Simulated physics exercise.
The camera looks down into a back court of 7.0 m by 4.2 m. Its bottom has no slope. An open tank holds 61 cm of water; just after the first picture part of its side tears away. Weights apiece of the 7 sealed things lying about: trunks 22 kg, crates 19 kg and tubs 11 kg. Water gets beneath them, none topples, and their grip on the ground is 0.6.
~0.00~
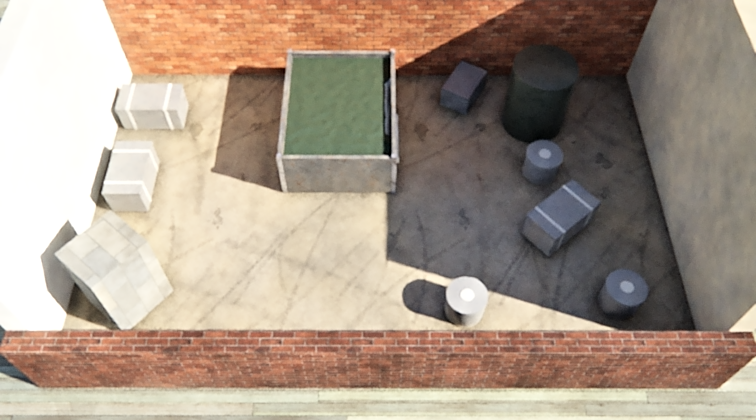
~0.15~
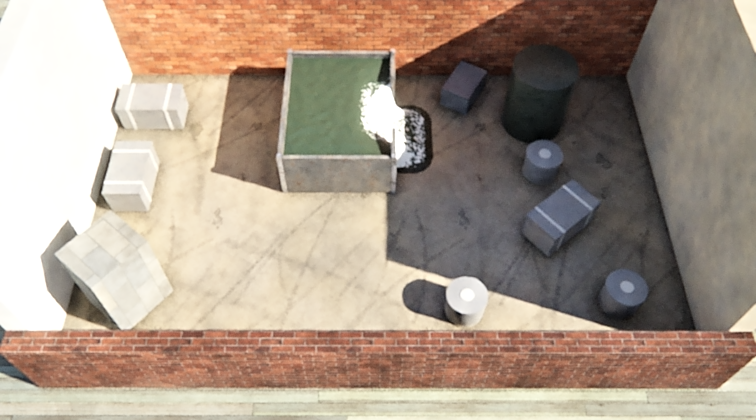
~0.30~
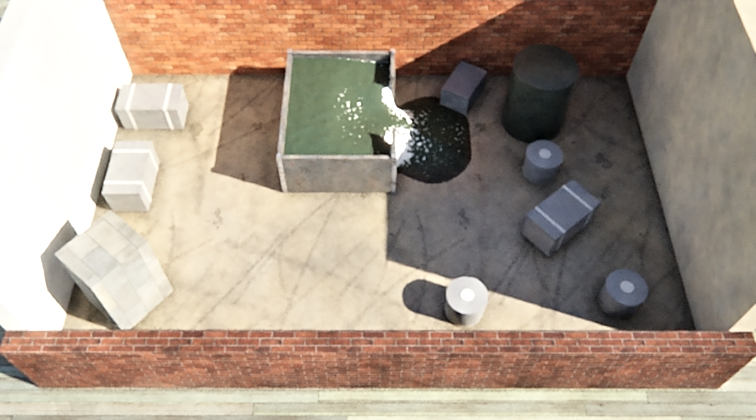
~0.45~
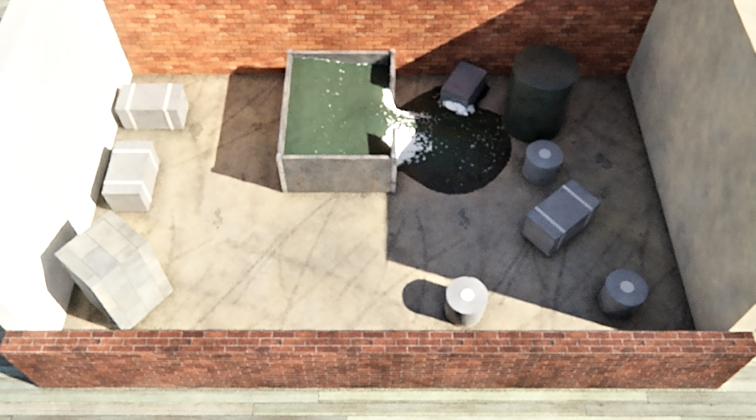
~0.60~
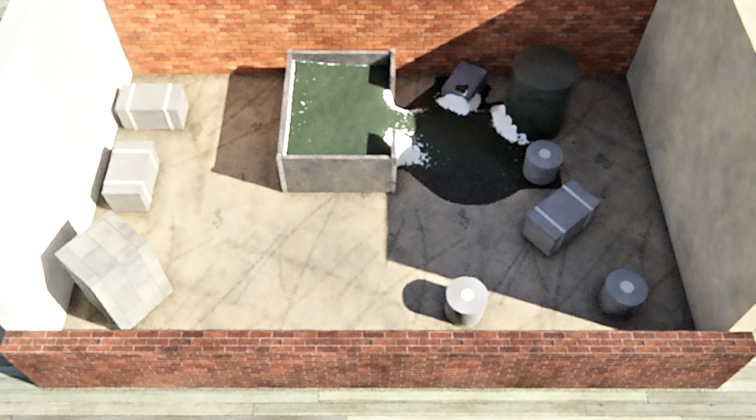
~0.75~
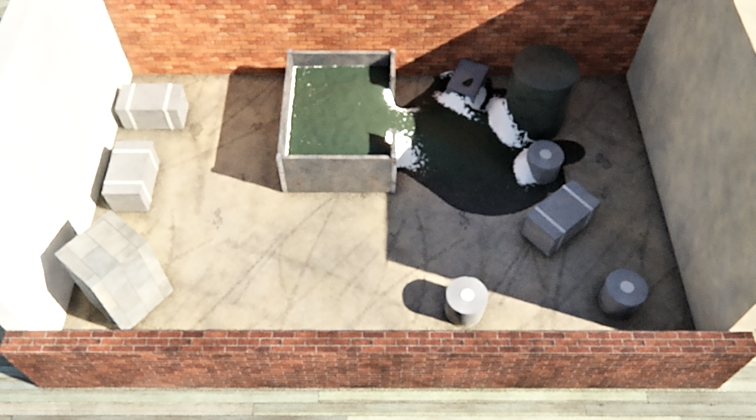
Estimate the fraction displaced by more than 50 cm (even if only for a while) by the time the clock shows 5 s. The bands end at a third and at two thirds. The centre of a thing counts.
That comes to between one and two thirds.
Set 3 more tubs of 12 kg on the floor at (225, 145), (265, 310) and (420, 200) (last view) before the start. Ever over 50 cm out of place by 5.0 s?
In that order: Less, less, short of it.
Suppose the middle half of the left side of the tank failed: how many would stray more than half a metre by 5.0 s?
Then 2.
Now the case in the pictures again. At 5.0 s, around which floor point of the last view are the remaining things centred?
Near (369, 221).
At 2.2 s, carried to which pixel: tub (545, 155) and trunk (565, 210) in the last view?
Near (666, 228) and (618, 278).
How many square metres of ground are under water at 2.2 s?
Roughly 13 m2.
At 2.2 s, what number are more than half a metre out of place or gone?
2 of them.
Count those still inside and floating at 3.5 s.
I count 4.
After 1.1 s 0 of 7 are over 50 cm from their spots; 0 afloat.
After 2.2 s 2 of 7 are over 50 cm from their spots; 2 afloat.
After 3.5 s 3 of 7 are over 50 cm from their spots; 4 afloat.
After 5.0 s 4 of 7 are over 50 cm from their spots, and 4 have been at some point; 2 afloat.
